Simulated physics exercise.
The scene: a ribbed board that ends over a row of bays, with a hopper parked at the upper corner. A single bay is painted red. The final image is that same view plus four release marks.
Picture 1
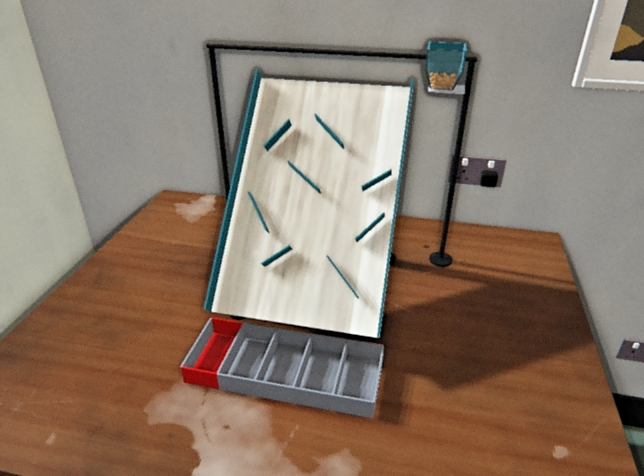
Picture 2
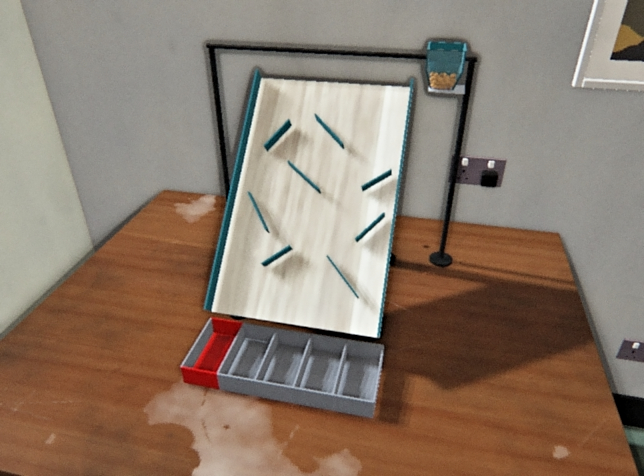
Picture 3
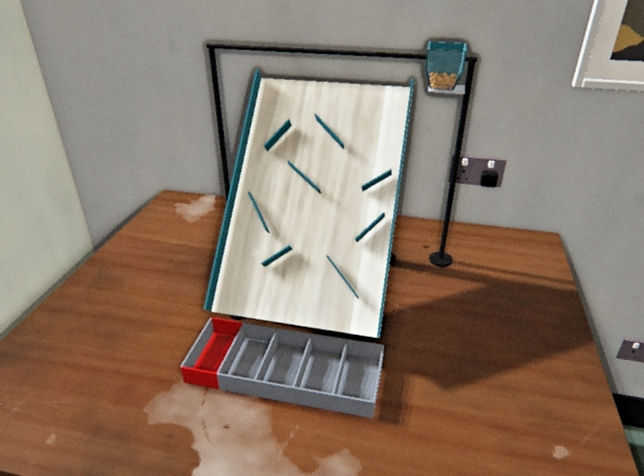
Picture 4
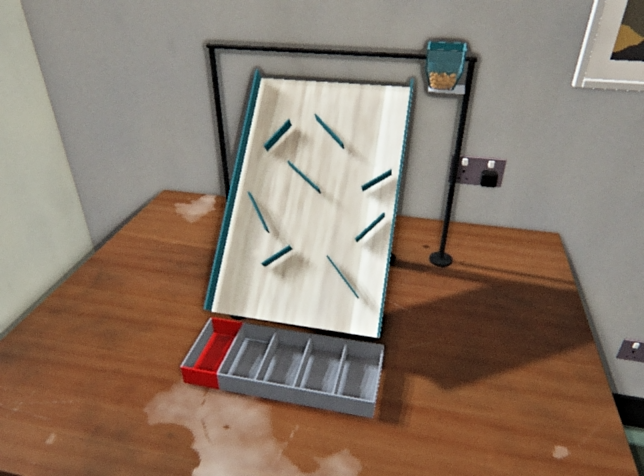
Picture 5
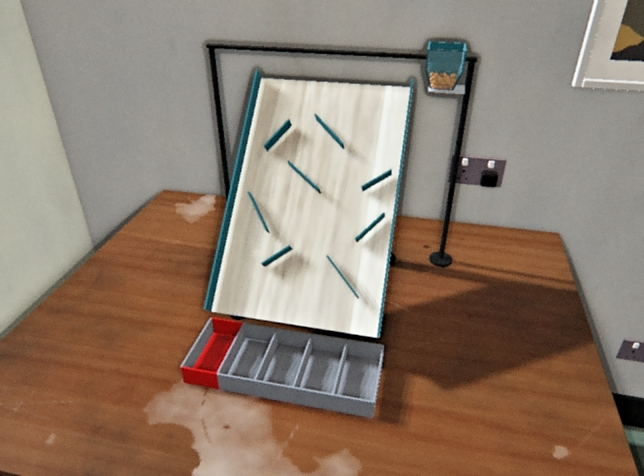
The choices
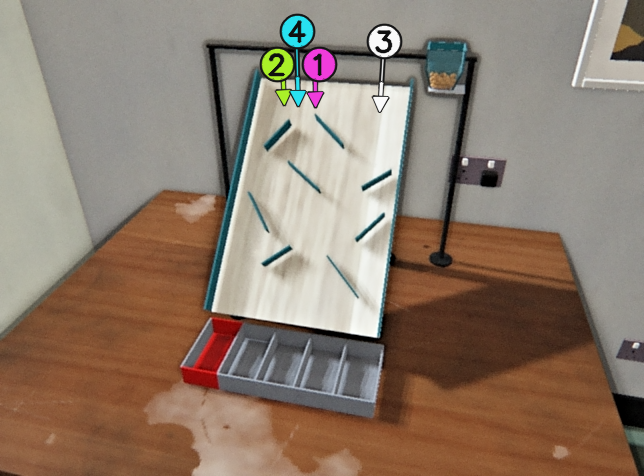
Nothing moves as a hopper of beads sits above a ribbed board and bays.
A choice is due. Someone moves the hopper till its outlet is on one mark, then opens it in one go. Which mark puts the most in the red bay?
2 works best here.
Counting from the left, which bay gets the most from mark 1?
The fifth.
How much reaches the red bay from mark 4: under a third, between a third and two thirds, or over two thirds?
Under a third.
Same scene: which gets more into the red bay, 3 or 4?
That is mark 4.
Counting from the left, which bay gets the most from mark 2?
The first from the left.
On the marked copy, mark 1 meets the board at (315, 101); mark 2 meets the board at (284, 99); mark 3 meets the board at (380, 106); mark 4 meets the board at (298, 100).
For mark 1, about a tenth in the red bay, roughly two thirds in other bays, roughly a quarter outside the box.
For mark 2, roughly half in the red bay, roughly a quarter in other bays, roughly a quarter outside the box.
For mark 3, about a tenth in the red bay, roughly two thirds in other bays, roughly a quarter outside the box.
For mark 4, roughly a quarter in the red bay, roughly half in other bays, roughly a quarter outside the box.
